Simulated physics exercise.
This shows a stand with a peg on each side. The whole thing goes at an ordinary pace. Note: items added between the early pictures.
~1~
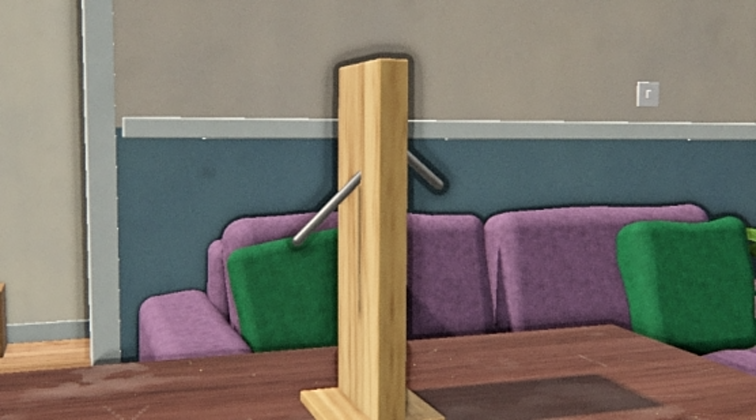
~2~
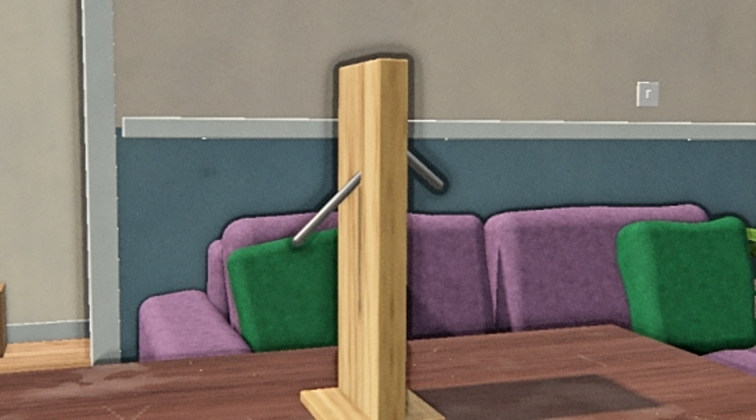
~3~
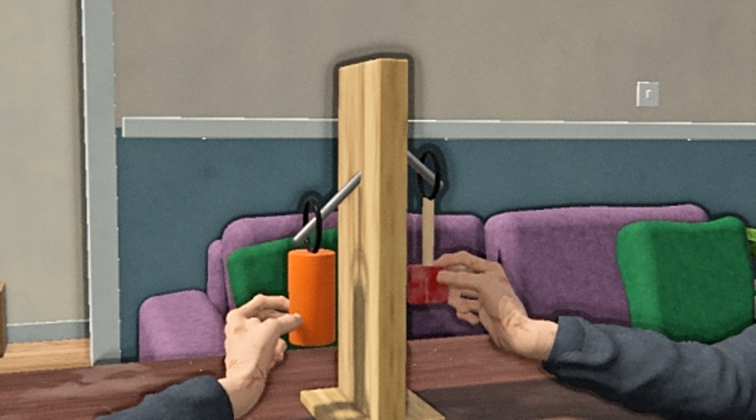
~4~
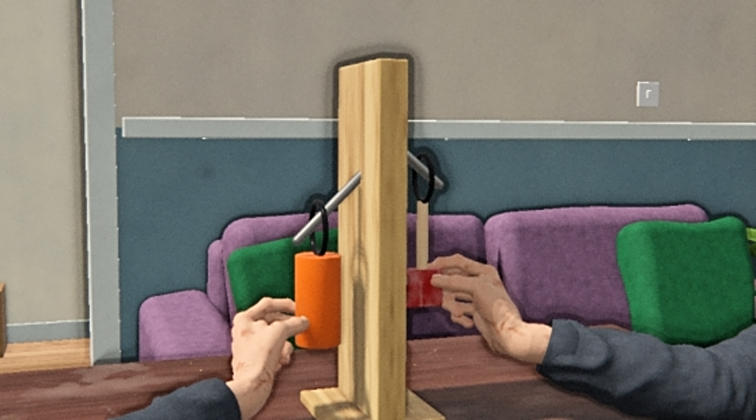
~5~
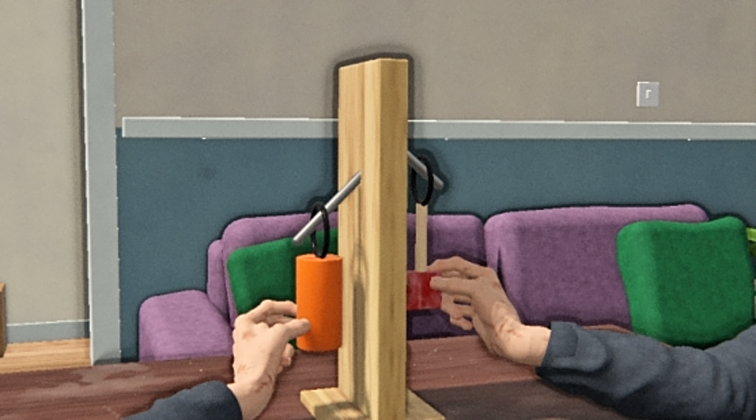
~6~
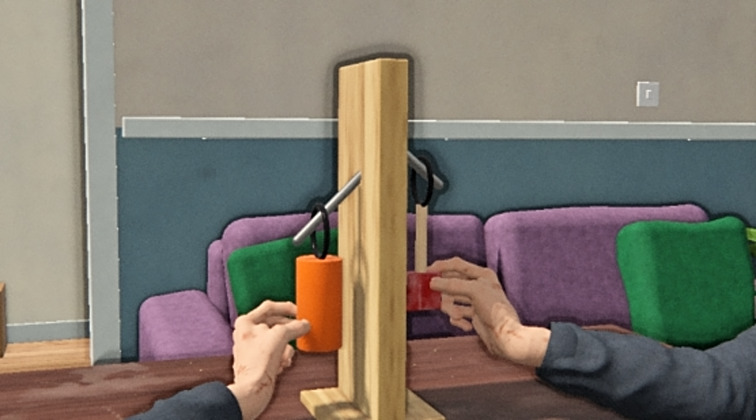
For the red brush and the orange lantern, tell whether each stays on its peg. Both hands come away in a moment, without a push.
My prediction: The red brush unhooks; the orange lantern unhooks.
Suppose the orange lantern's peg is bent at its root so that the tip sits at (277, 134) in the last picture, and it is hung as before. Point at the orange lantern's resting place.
End point: About (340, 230).
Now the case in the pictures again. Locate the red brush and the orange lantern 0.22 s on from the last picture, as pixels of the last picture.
They should be near (449, 322) and (286, 345).
Then, 0.22 s on from there, red brush on its way down near (449, 322); orange lantern at the bottom near (286, 345).
In the end, the red brush slips down, near (532, 387); the orange lantern slips down, near (220, 410).
